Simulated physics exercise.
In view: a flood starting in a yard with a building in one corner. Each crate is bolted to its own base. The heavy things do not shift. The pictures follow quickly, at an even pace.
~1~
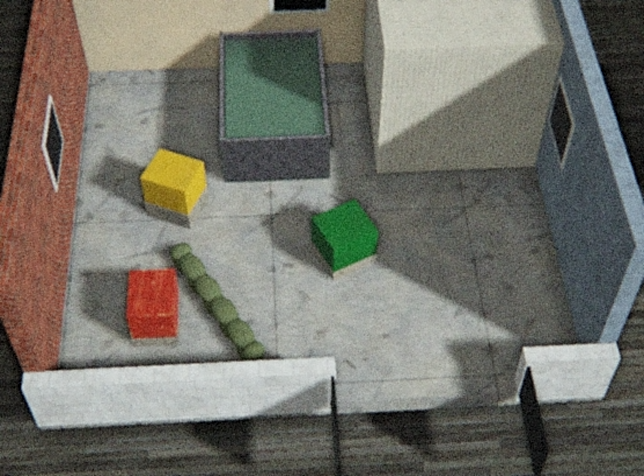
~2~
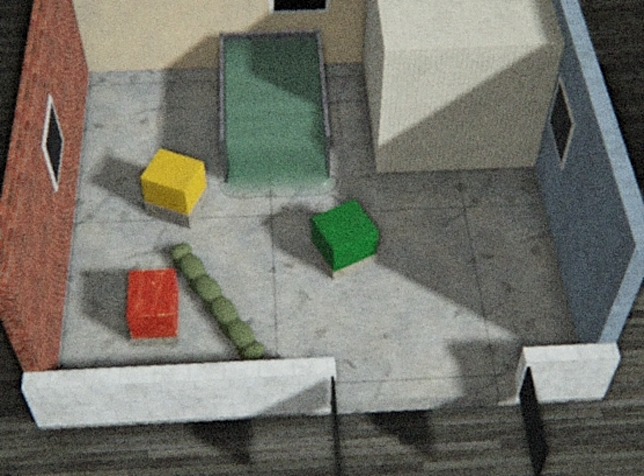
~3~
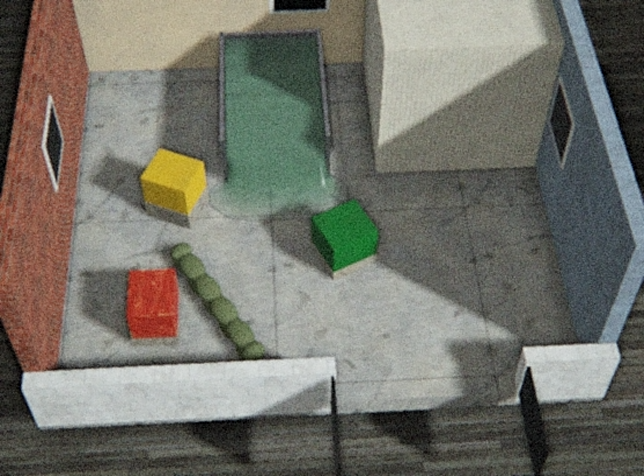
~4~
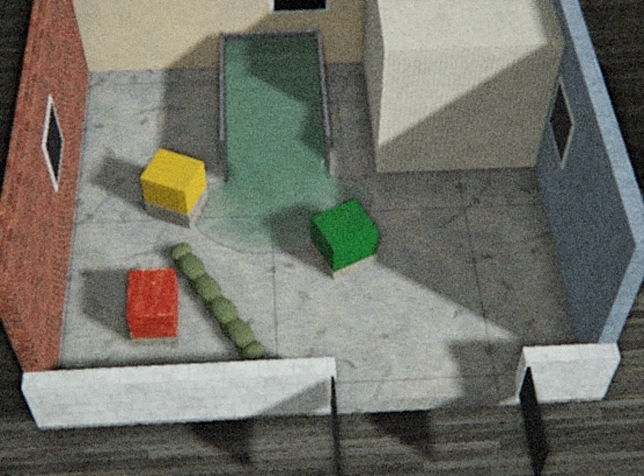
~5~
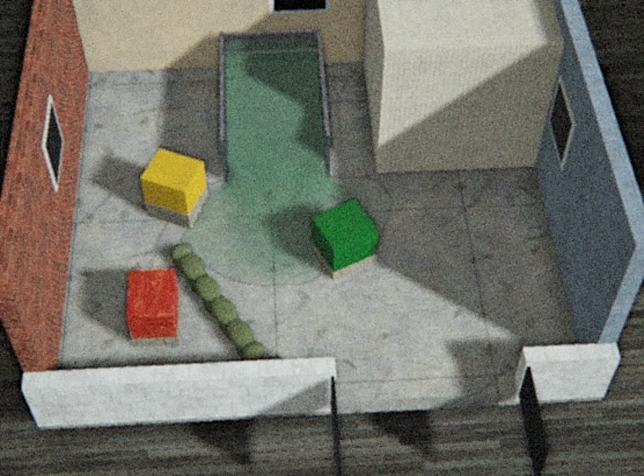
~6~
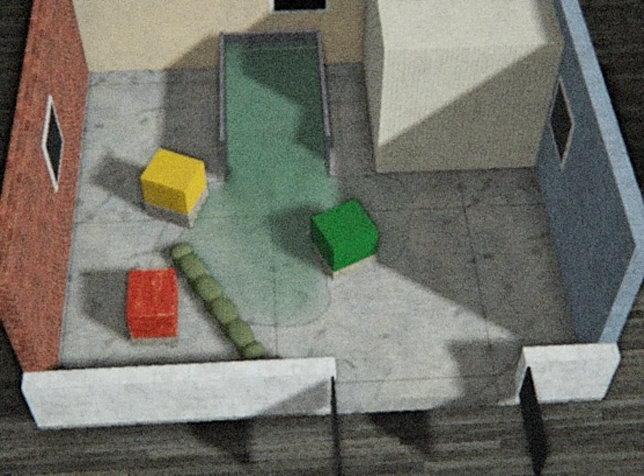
Water pours from the tank's open front and spreads across the yard between yellow and green blocks.
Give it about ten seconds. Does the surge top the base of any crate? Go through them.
In the end: The yellow crate stays dry; the red crate stays dry; the green crate gets wet.
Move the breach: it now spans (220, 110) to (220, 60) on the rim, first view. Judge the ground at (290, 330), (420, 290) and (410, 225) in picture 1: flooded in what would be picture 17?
In that order: Free of water, not flooded, dry.
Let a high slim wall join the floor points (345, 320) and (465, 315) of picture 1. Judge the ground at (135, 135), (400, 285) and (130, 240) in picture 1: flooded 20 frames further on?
In turn: No water, covered, awash.
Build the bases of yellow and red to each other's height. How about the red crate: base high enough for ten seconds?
Then: Red crate escapes it.
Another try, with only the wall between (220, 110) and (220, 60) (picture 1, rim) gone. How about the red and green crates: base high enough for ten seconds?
Then: The red one is soaked; the green one stays dry.
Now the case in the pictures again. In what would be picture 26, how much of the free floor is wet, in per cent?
Roughly 70 per cent.
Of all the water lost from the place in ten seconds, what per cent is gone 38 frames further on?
Roughly 65 per cent.
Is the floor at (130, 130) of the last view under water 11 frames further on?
At that place: Clear.
A moment on, water covers 30 % of the floor; the yellow crate water round its plinth, the red crate not reached, the green crate water round its plinth.
Next, water covers 60 % of the floor; the yellow crate water round its plinth, the red crate water round its plinth, the green crate water round its plinth.
Then, water covers 70 % of the floor; the yellow crate water round its plinth, the red crate water round its plinth, the green crate water round its plinth.
Later, water covers 85 % of the floor; the yellow crate water round its plinth, the red crate water round its plinth, the green crate water round its plinth.
In the end, water covers 100 % of the floor; the yellow crate stayed above the water, the red crate stayed above the water, the green crate was topped.
